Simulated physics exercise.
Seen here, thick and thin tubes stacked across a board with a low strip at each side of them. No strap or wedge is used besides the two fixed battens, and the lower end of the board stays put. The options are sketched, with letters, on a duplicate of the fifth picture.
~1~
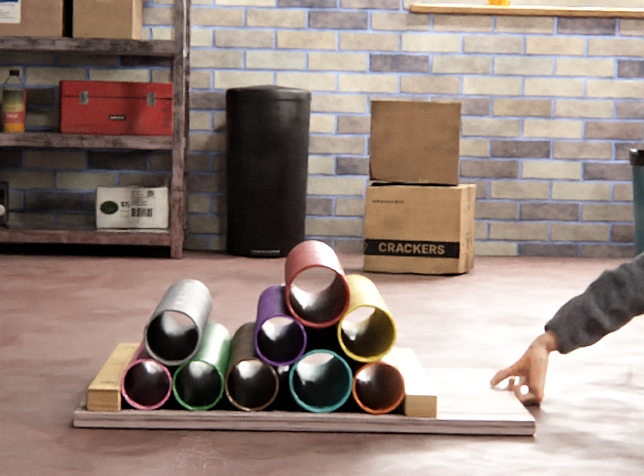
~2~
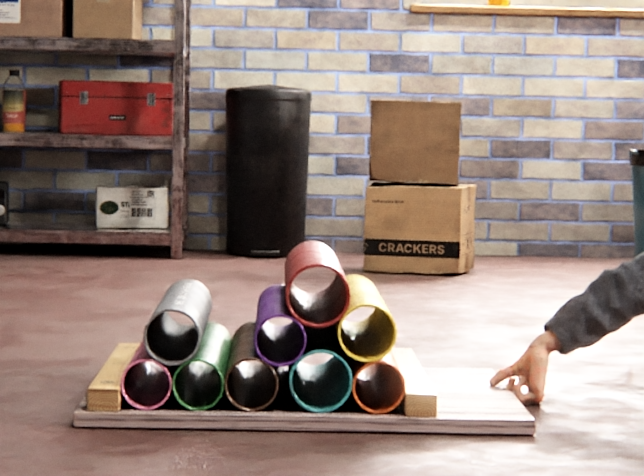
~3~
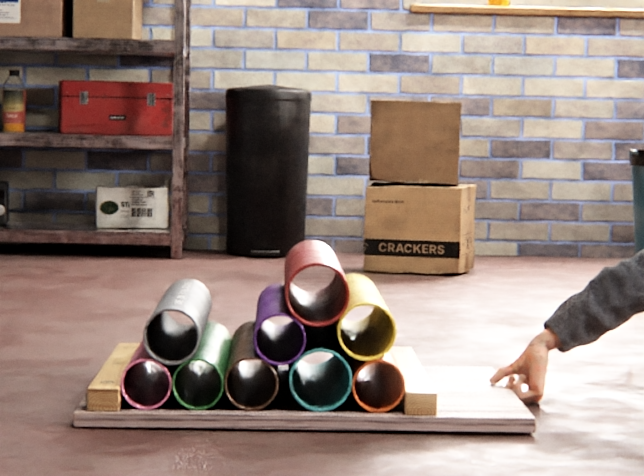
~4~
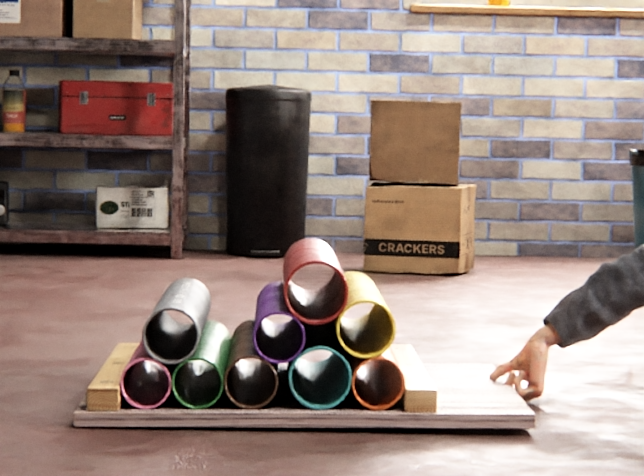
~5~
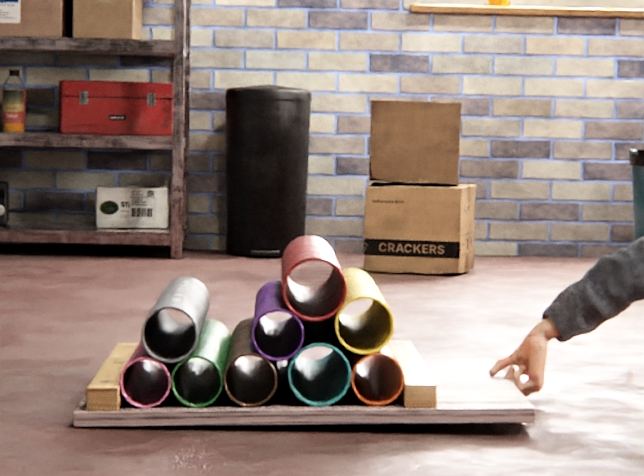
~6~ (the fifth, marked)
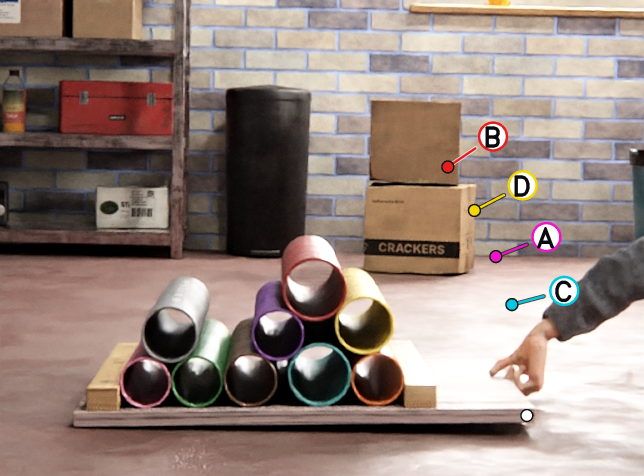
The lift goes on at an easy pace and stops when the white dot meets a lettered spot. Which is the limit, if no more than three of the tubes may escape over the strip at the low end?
The last mark within the limit is B.
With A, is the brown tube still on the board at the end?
Yes.
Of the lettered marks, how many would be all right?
The number is four.
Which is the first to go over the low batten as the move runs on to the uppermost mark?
First is the grey one.
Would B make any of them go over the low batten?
Yes.
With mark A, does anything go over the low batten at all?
At A: Yes.
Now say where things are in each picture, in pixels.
The first frame shows orange tube (379, 388); purple tube (280, 340); grey tube (172, 337).
The second frame shows grey tube (172, 337); yellow tube (367, 332).
The third frame shows board (303, 384); orange tube (379, 386); yellow tube (367, 331); brown tube (251, 384).
The fourth frame shows board (303, 382); pink tube (146, 383); green tube (198, 383).
The fifth frame shows board (303, 379); pink tube (145, 383); green tube (197, 382).
On the marked copy, A at (496, 256); B at (448, 167); C at (512, 305); D at (474, 210); the white dot at (527, 416).
With B. Early on, board at 19°.
Further on, board at 35°.
At the end, board at 35°, three over the low batten (purple, grey, red).
As for the rest, A three over the low batten (purple, grey, red); C two over the low batten (purple, grey); D three over the low batten (purple, grey, red).
